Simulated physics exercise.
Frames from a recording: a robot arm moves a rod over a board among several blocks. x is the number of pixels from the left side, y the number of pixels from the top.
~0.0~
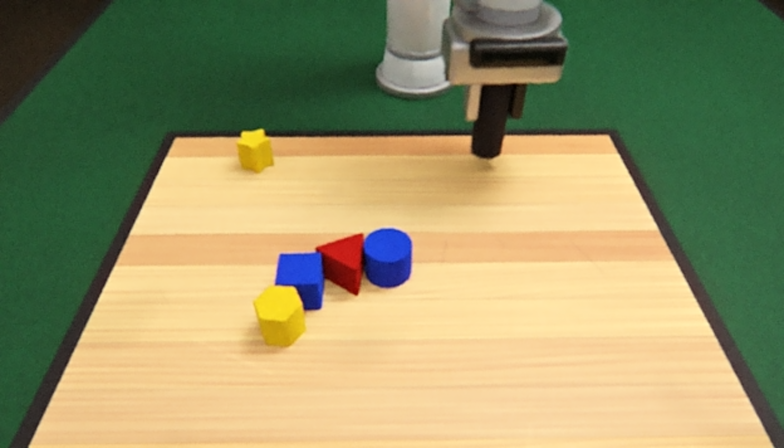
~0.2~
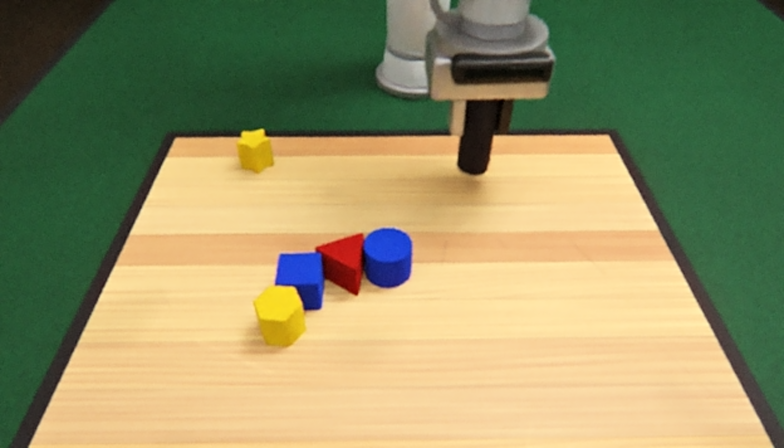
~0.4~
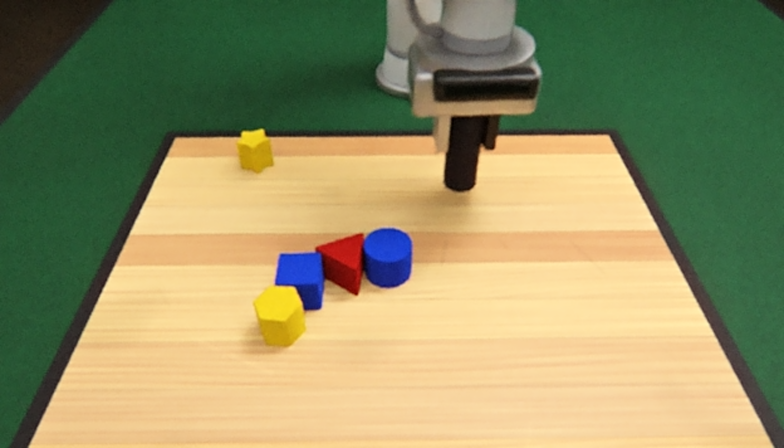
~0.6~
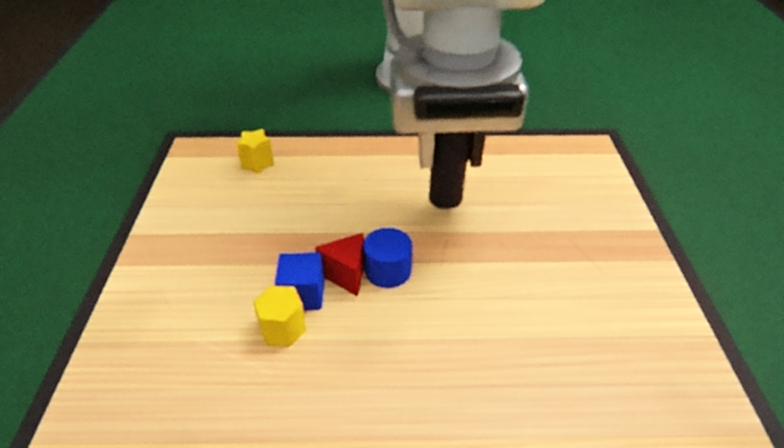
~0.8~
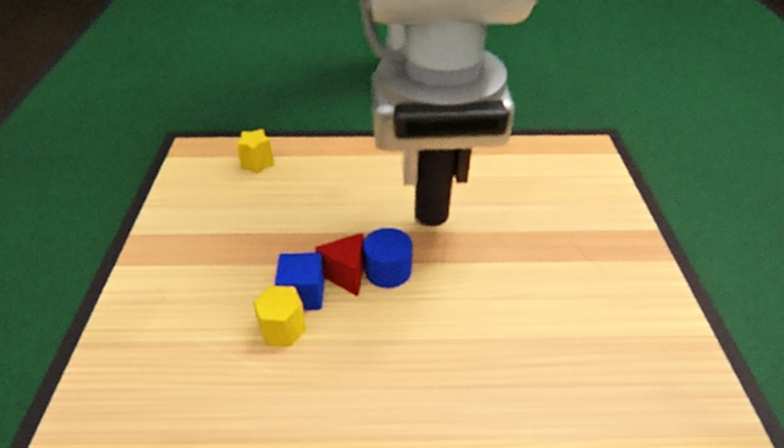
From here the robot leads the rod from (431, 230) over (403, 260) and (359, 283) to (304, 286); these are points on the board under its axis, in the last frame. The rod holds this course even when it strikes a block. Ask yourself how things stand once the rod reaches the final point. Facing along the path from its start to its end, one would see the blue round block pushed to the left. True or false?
The statement is correct.
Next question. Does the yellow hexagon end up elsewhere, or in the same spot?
It keeps its position.
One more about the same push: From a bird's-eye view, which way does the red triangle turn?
Looking down, my answer is that the red triangle rotates clockwise.
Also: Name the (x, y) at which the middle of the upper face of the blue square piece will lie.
It is at (247, 269).
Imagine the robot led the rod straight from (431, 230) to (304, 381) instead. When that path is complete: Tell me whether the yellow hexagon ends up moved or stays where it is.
That block gets shifted.
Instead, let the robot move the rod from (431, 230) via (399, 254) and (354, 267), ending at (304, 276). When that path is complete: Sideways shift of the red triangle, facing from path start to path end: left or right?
Towards the right-hand side.
What follows on the original path. One third of the way, rod (402, 246); blue square piece (294, 267); red triangle (334, 250), turned 20° clockwise; blue round block (374, 259).
Two thirds of the way, rod (358, 268); blue square piece (289, 266), turned 20° anticlockwise; red triangle (323, 247), turned 30° clockwise; blue round block (340, 290).
At the end, rod (301, 271); yellow hexagon in place; blue square piece (247, 269), turned 45° anticlockwise; red triangle (277, 240), turned 25° clockwise; blue round block (329, 293).
